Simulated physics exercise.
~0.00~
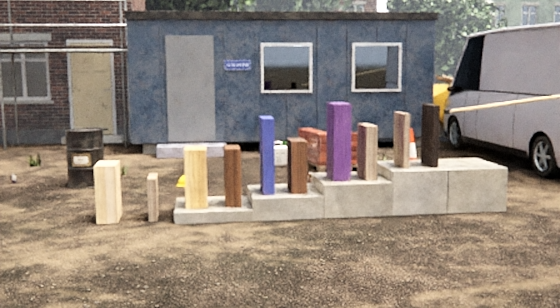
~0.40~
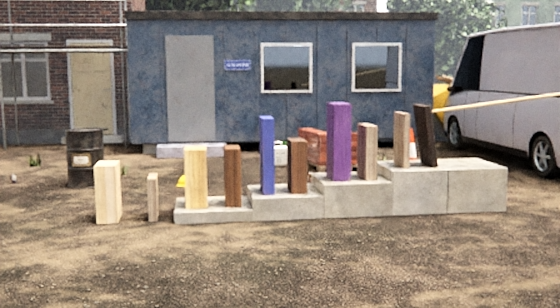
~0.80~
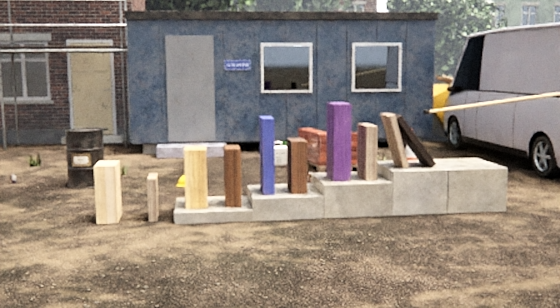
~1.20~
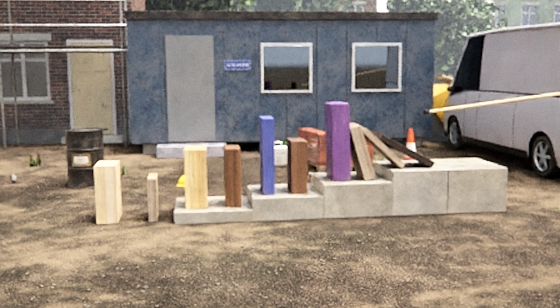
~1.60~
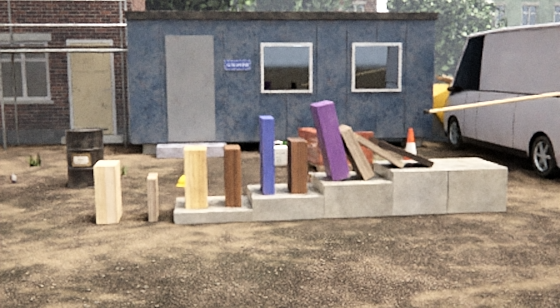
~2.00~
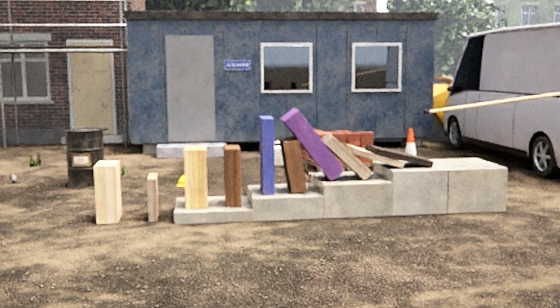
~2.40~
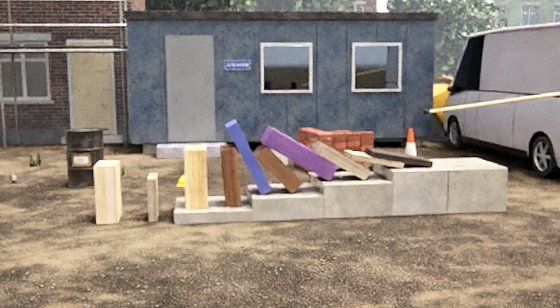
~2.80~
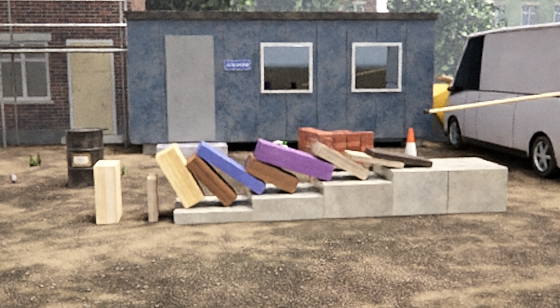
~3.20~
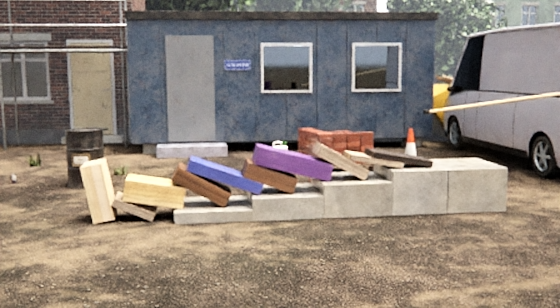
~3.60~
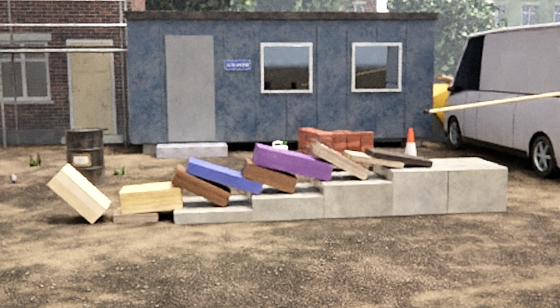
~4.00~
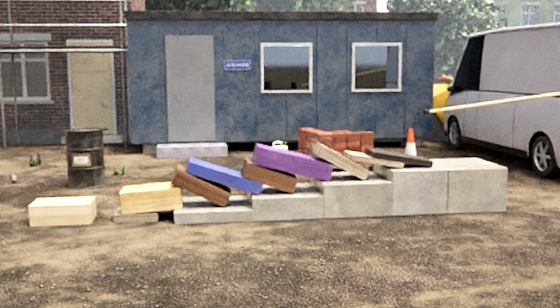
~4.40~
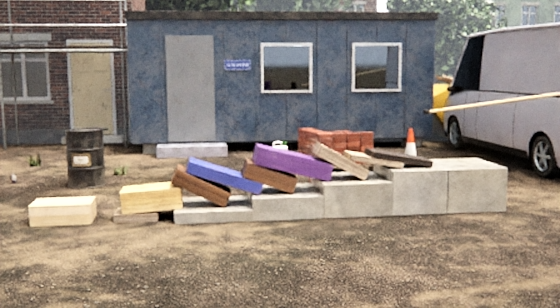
In a dirt yard before a blue-grey cabin, with a pale van parked at the right, ten thick boards stand on end down low concrete steps and onto the ground at the left. The dark board at the top, near the tip of a pale pole, tilts left and knocks into its neighbour. The fall passes to the tall purple board, which topples left, then down through the blue board and the wooden ones beyond. The last pale board tips over onto the dirt. All the boards end up toppled, several resting aslant on the steps, and everything lies still.
